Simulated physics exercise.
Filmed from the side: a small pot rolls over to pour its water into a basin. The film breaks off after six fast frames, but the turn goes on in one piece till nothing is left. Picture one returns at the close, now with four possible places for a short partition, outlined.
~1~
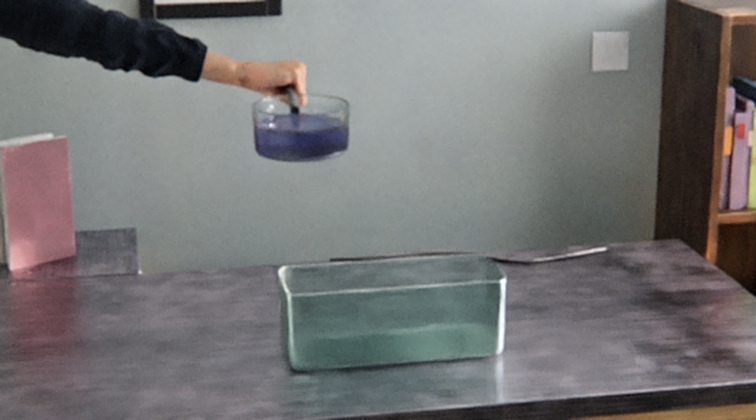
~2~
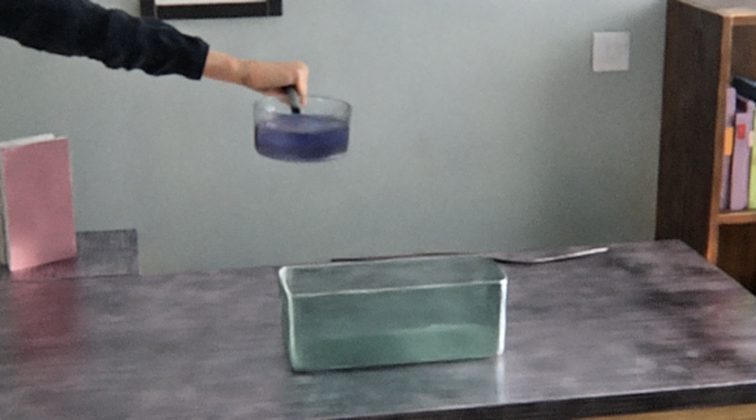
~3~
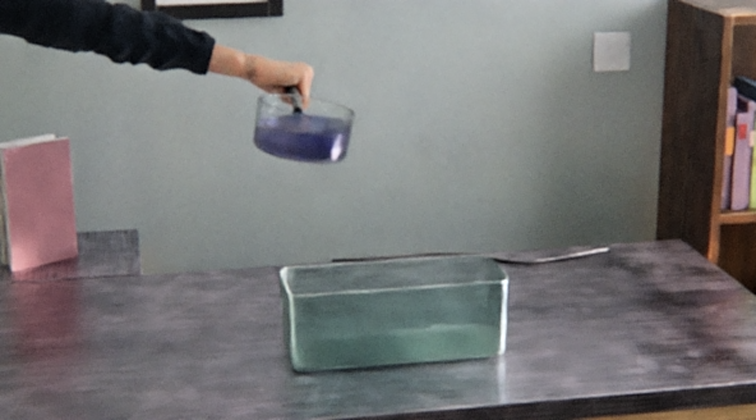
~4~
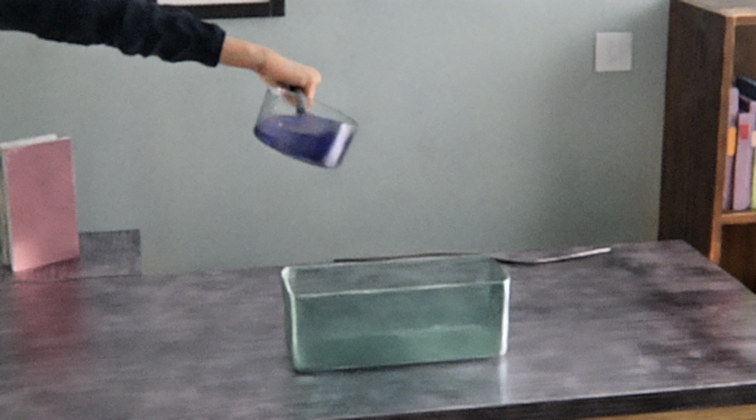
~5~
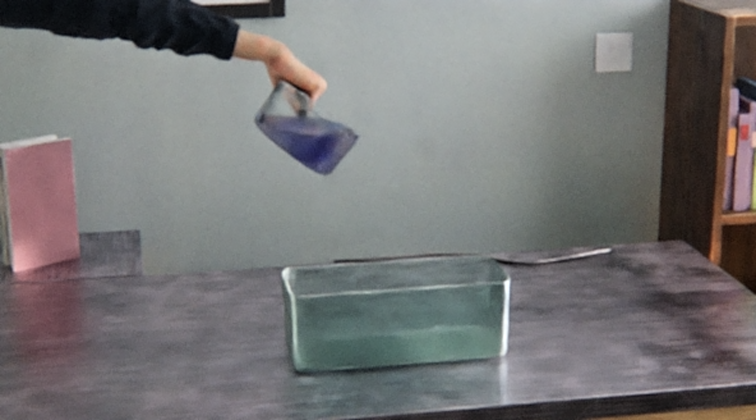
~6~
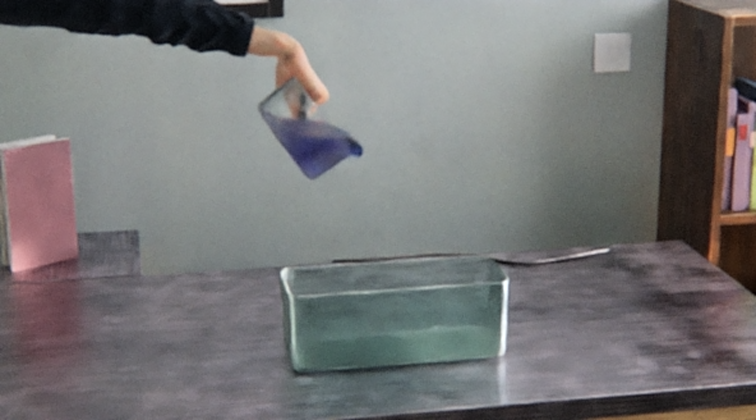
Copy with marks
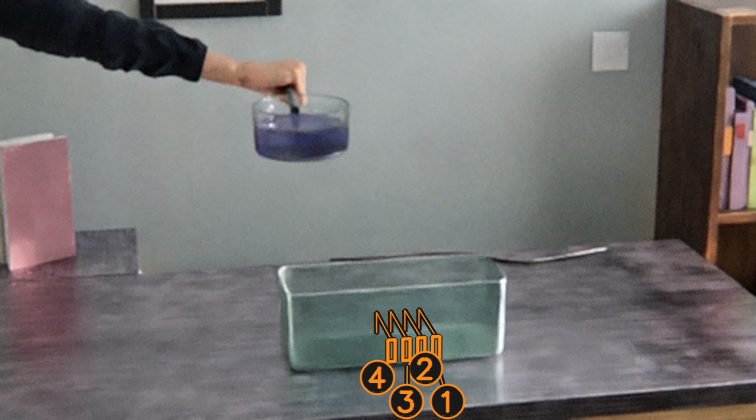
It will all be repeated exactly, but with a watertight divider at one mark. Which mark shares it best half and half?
The best position is 4.
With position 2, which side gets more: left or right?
The left one.
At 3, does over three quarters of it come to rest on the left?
No, it does not.
On the marked copy, 1 at (436, 363); 2 at (421, 364); 3 at (407, 365); 4 at (392, 366).
With 1, about 71 % ends left of the wall and 17 % right of it; 12 % is lost outside.
With 2, about 82 % ends left of the wall and 13 % right of it; 6 % is lost outside.
With 3, about 66 % ends left of the wall and 27 % right of it; 7 % is lost outside.
With 4, about 42 % ends left of the wall and 55 % right of it; 3 % is lost outside.
